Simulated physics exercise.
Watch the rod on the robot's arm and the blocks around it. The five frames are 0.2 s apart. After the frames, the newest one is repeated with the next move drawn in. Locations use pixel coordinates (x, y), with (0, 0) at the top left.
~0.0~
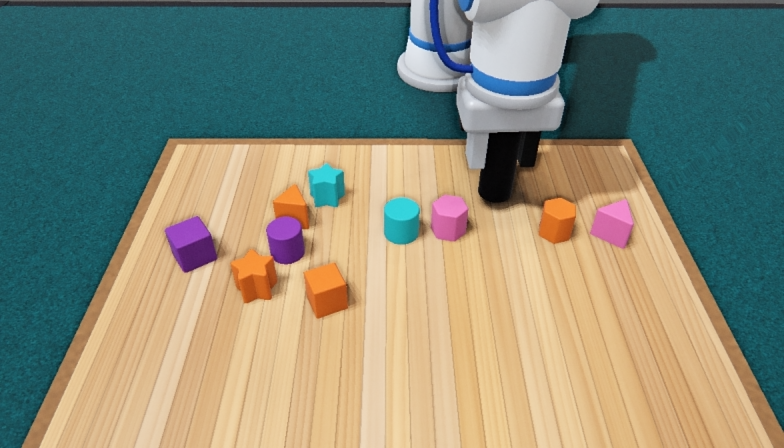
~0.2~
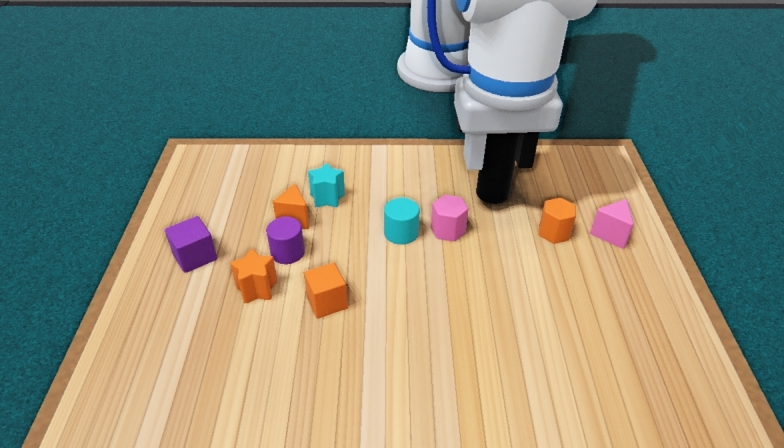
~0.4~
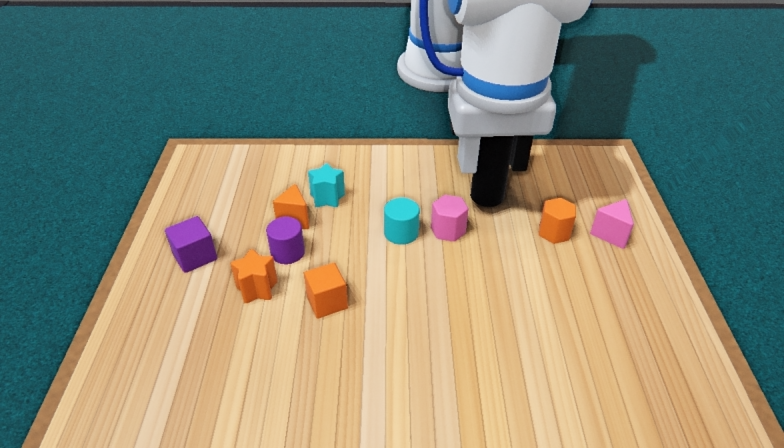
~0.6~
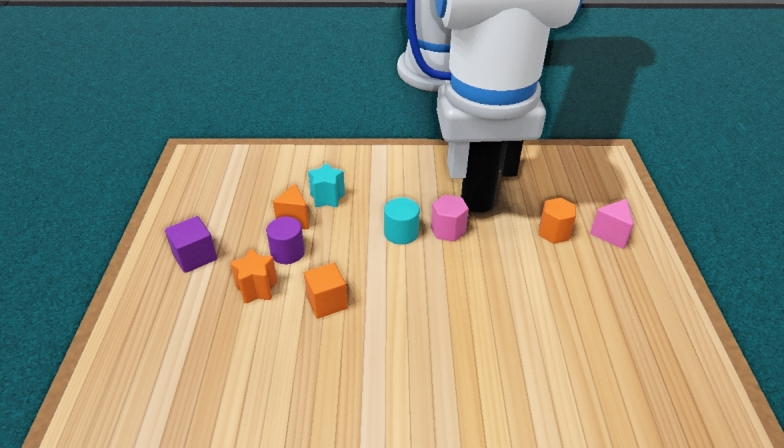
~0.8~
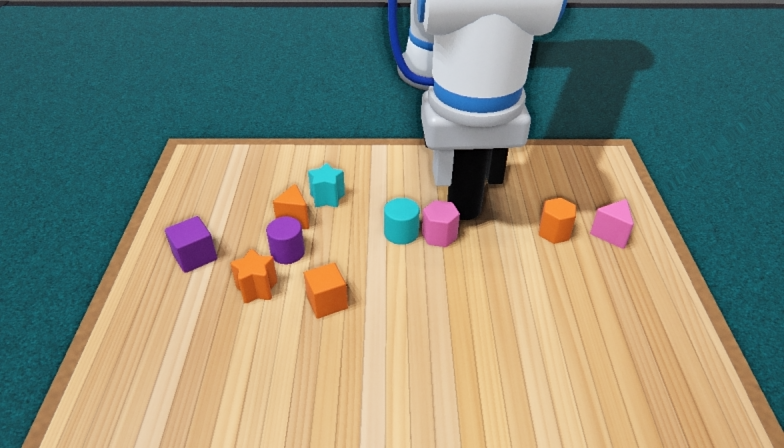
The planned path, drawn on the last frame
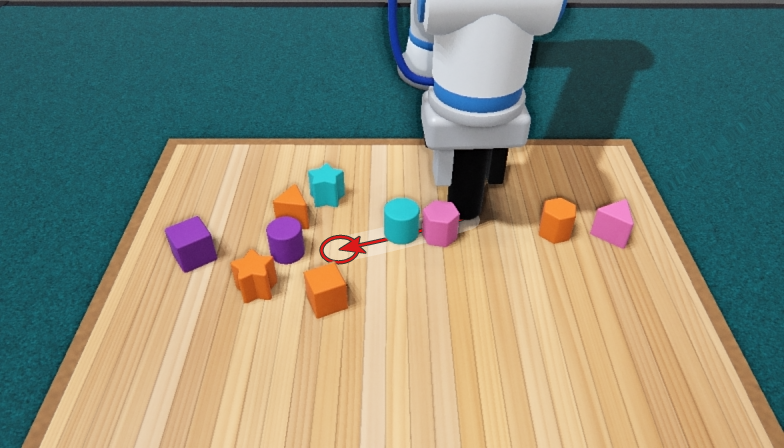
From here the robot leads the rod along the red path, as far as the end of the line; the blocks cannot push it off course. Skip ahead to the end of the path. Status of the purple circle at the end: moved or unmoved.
Here's my answer: The purple circle gets displaced.
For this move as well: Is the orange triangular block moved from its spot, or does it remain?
That block is going to be left alone.
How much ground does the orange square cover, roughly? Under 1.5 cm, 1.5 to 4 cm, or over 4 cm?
The move is short, under 1.5 cm.
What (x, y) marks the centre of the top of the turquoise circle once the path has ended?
I expect it at (301, 221).
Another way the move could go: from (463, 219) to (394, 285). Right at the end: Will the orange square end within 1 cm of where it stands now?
I expect so.
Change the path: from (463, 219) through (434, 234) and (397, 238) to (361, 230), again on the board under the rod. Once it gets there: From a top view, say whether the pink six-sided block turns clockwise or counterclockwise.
It is turned anticlockwise.
The drawn path runs from (463, 219) by way of (404, 235) to (340, 249).
What follows on the original path. One third of the way, rod (424, 220); turquoise circle (390, 210); pink six-sided block (418, 228), turned 65° anticlockwise.
Two thirds of the way, rod (383, 231); turquoise circle (346, 217); pink six-sided block (410, 235), turned 90° anticlockwise.
At the end, rod (339, 240); purple circle (265, 229); orange triangular block not moved; orange square not moved; turquoise circle (301, 221); pink six-sided block (410, 235), turned 90° anticlockwise.
